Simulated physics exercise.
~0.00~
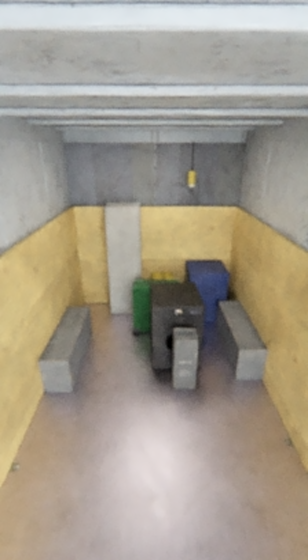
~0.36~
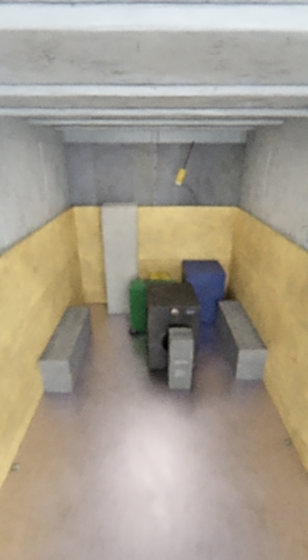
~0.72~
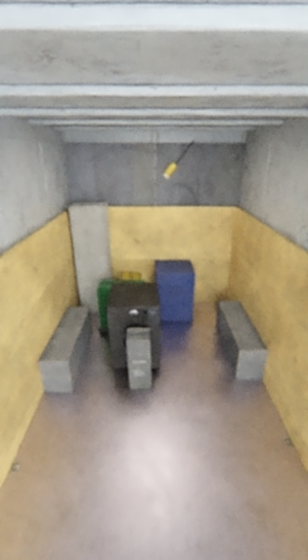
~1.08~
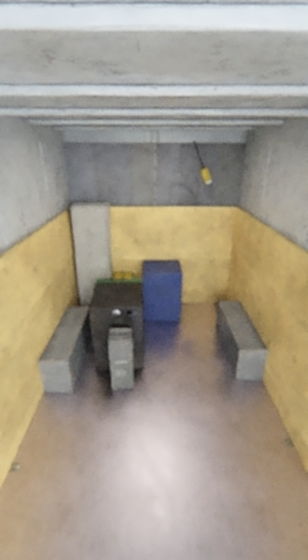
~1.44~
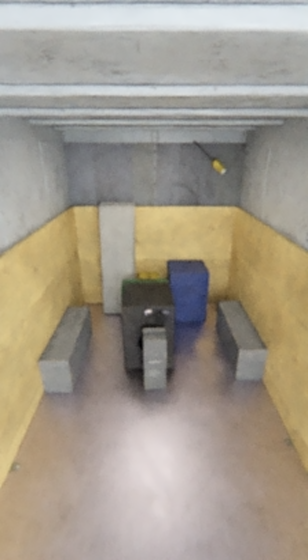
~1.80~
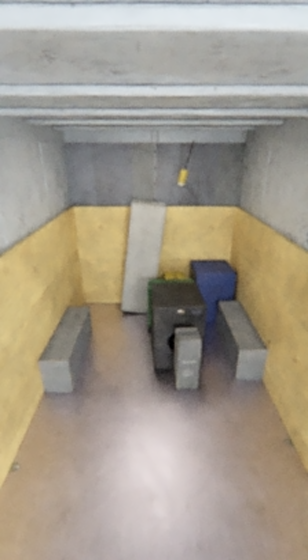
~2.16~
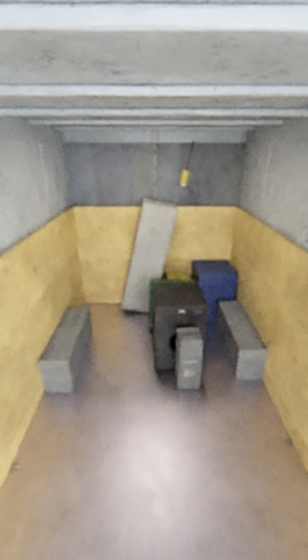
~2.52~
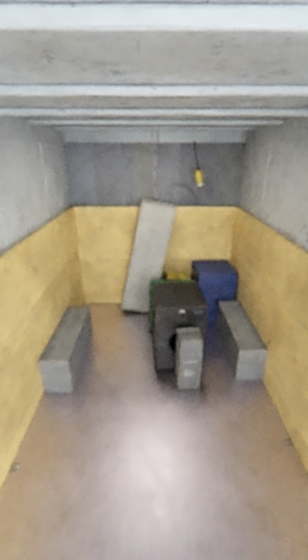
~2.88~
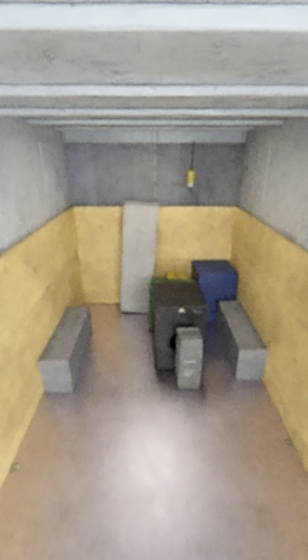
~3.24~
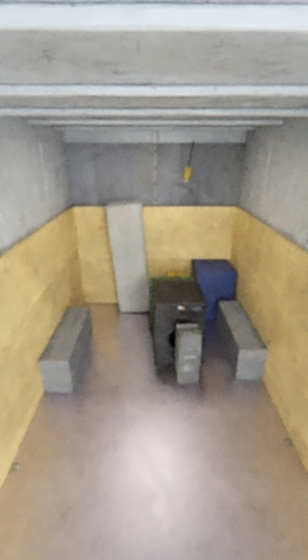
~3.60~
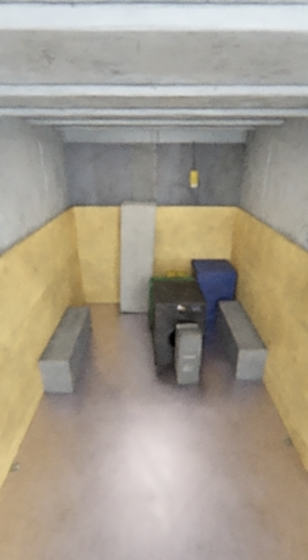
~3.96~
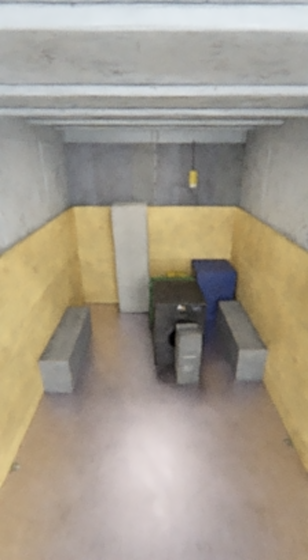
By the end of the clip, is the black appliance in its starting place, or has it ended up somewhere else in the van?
It ends up in its starting place, give or take a little. It slides left and then back right along the way, and stays upright.
To begin with, a tall white box, a green case, a yellow box, a blue appliance, a black appliance and a grey box stand near the bulkhead of a van, beneath a hanging lamp. The lamp swings as the whole group slides well to the left, then back to the right. The white box tips to the right, leans for a while, then rocks back and settles upright. The grey box and black appliance edge slightly towards the bulkhead. Finally everything stands upright, with the green case and yellow box a little right of their starting places and the others near theirs.
